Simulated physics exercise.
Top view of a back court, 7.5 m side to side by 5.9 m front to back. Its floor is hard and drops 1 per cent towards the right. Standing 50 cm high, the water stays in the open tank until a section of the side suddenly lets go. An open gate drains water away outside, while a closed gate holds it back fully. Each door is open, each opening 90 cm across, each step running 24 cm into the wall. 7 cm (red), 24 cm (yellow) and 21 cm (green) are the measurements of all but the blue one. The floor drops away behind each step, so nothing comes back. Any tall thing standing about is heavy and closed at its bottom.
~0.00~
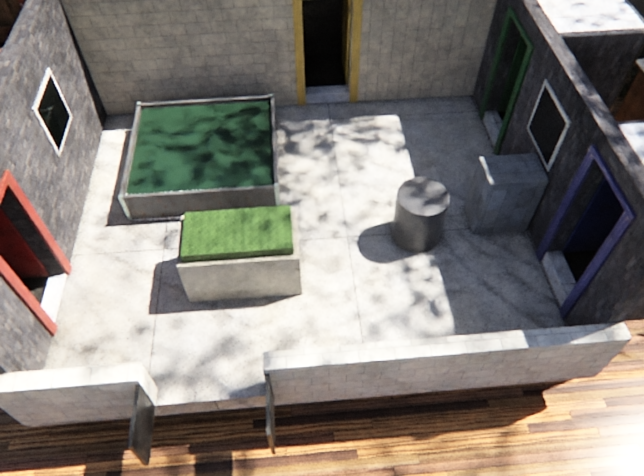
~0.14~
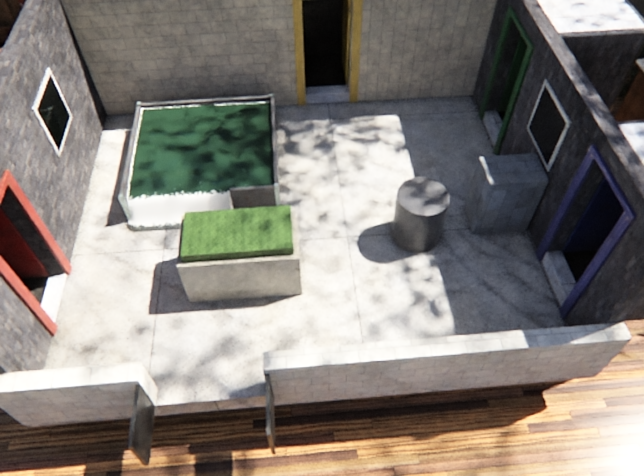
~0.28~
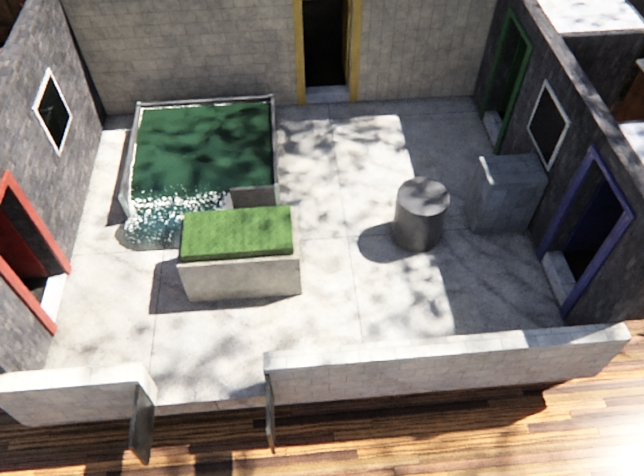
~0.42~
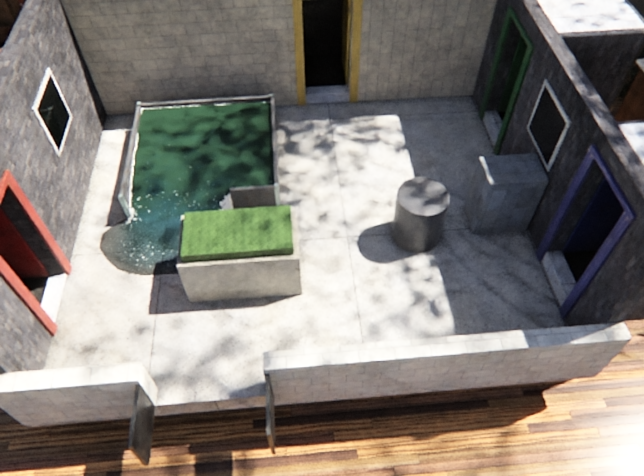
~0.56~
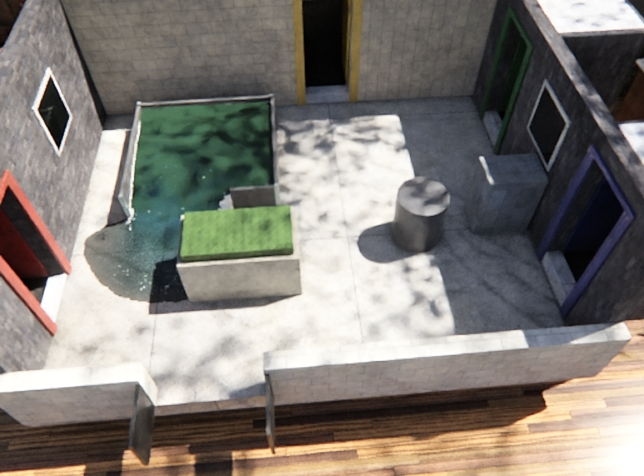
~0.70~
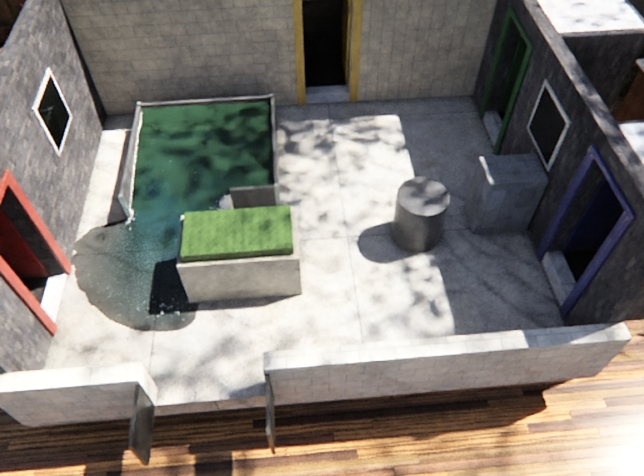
Walled back court with coloured doorways, green water pouring from the front of an open tank and spreading across the pale floor.
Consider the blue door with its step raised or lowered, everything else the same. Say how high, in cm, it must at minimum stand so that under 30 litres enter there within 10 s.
It must stand at least about 7.5 cm high.
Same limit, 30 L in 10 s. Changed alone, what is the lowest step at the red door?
At red, about 17 cm.
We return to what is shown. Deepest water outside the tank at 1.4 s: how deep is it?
36 cm.
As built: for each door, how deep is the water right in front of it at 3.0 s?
Centimetres: Blue = 0, red = 21, yellow = 0, green = 0.
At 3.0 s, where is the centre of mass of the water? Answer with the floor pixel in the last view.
Centre of mass: About (192, 224) px.
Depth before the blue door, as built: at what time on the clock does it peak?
I'd say near 7.0 seconds.
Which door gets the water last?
Coming last is the yellow one.
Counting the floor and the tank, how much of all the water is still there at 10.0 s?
Roughly 74 percent of the water remains.
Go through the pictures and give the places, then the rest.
Still water, 50 cm deep, in the open tank at (204, 146); the blue door at (575, 245) is dry, in the first picture.
The front is at a hidden place, 0.3 m from the gap at a hidden place; 0.3 m2 of floor is wet, 50 cm left at the back, in the second picture.
The front is at a hidden place, 0.7 m from the gap at a hidden place; 1.2 m2 of floor is wet, 50 cm left at the back, in the third picture.
Water pours out at a hidden place and has run 1.1 m, to (138, 270); about 9 cm deep outside, 50 cm at the back, in the fourth picture.
The gap is at a hidden place, the front 1.6 m out at (154, 298); the back of the open tank holds 50 cm, in the fifth picture.
The front is at (150, 326), 2.1 m from the gap at a hidden place; 3.8 m2 of floor is wet, 50 cm left at the back; the blue door at (575, 245), 6.1 m from the gap, is still 4.2 m from the nearest water, in the sixth picture.
After 1.4 s water covers 25 % of the floor, deepest (36 cm) near (208, 247); it has not reached the blue door.
After 3.0 s water covers 40 % of the floor, deepest (30 cm) near (44, 372); it has not reached the blue door.
After 10.0 s water covers 90 % of the floor, deepest (11 cm) near (573, 354); 11 cm at the blue door, 0 litres in over its 26 cm step.
At the blue door as built, the water arrived by 6.2 s and peaked near 13 cm at 6.8 s.
With a step of 6.5 cm, 46 litres would have come in within the 10 s; with 8.5 cm, 21 litres. So under 30 litres takes about 7.5 cm.
